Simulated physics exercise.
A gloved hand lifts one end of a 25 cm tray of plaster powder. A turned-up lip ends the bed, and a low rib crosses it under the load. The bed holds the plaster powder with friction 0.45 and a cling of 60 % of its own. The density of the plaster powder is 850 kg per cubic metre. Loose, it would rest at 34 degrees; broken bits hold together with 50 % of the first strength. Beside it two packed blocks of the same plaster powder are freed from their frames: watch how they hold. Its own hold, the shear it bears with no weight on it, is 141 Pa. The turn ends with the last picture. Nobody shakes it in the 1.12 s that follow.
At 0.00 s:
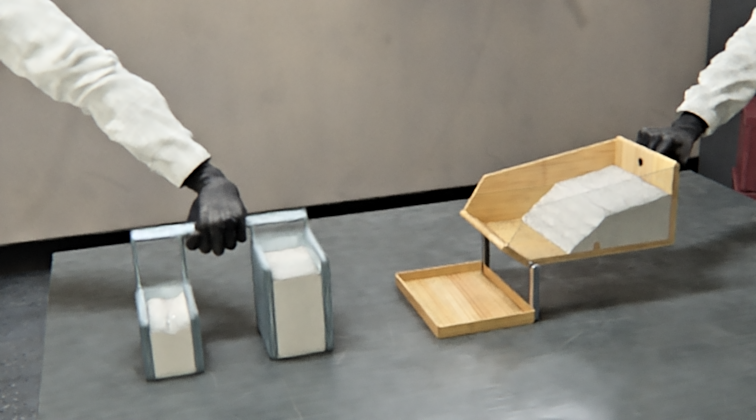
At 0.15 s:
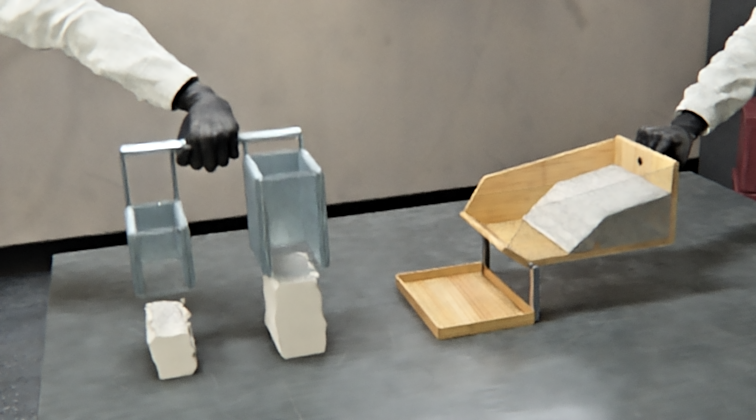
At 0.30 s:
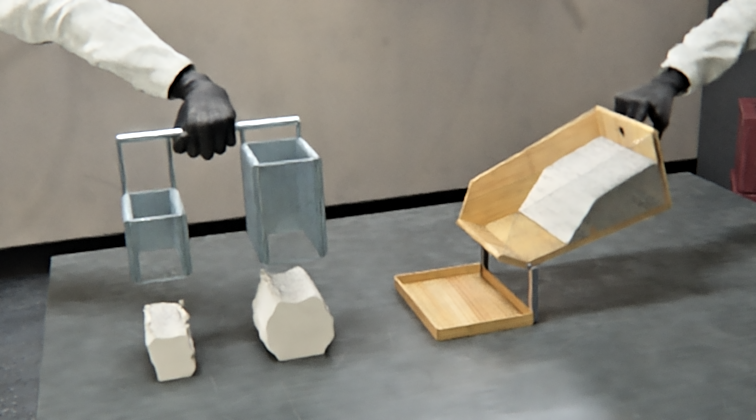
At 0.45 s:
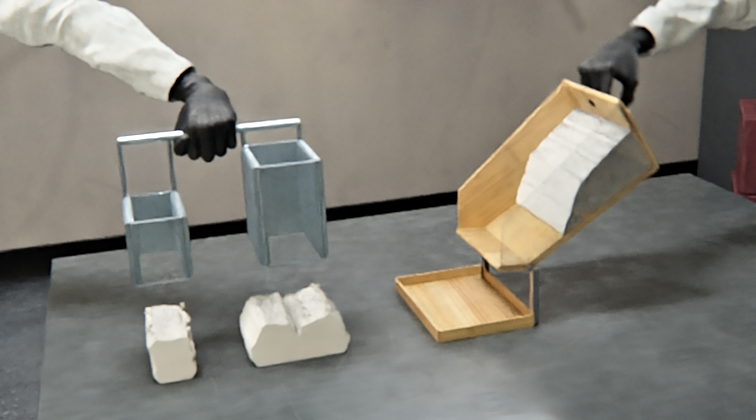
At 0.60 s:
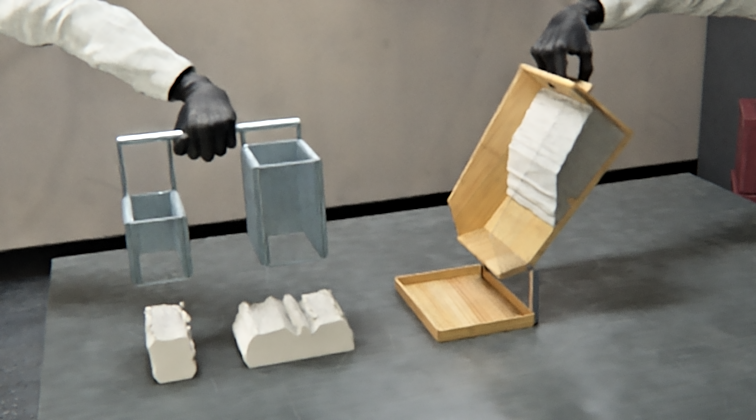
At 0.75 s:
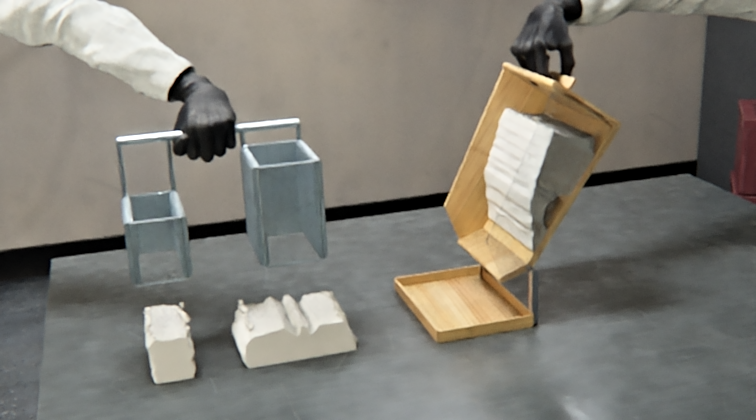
On a grey table, gloved hands lift metal molds off white blocks, then tilt a wooden tray.
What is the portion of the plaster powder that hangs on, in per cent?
It comes to some 33 %.
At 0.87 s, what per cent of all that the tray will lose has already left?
About 0 %.
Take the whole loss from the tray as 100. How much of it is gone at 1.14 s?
About 80 %.
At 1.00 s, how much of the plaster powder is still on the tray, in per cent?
Near 55 %.
By 0.87 s, the tilt is 56 degrees and 99 % is on the bed.
By 1.00 s, the tilt is 56 degrees and 56 % is on the bed.
By 1.14 s, the tilt is 56 degrees and 44 % is on the bed.
By 1.27 s, the tilt is 56 degrees and 34 % is on the bed.
By 1.84 s, at the end, the tilt is 56 degrees and 33 % is on the bed.
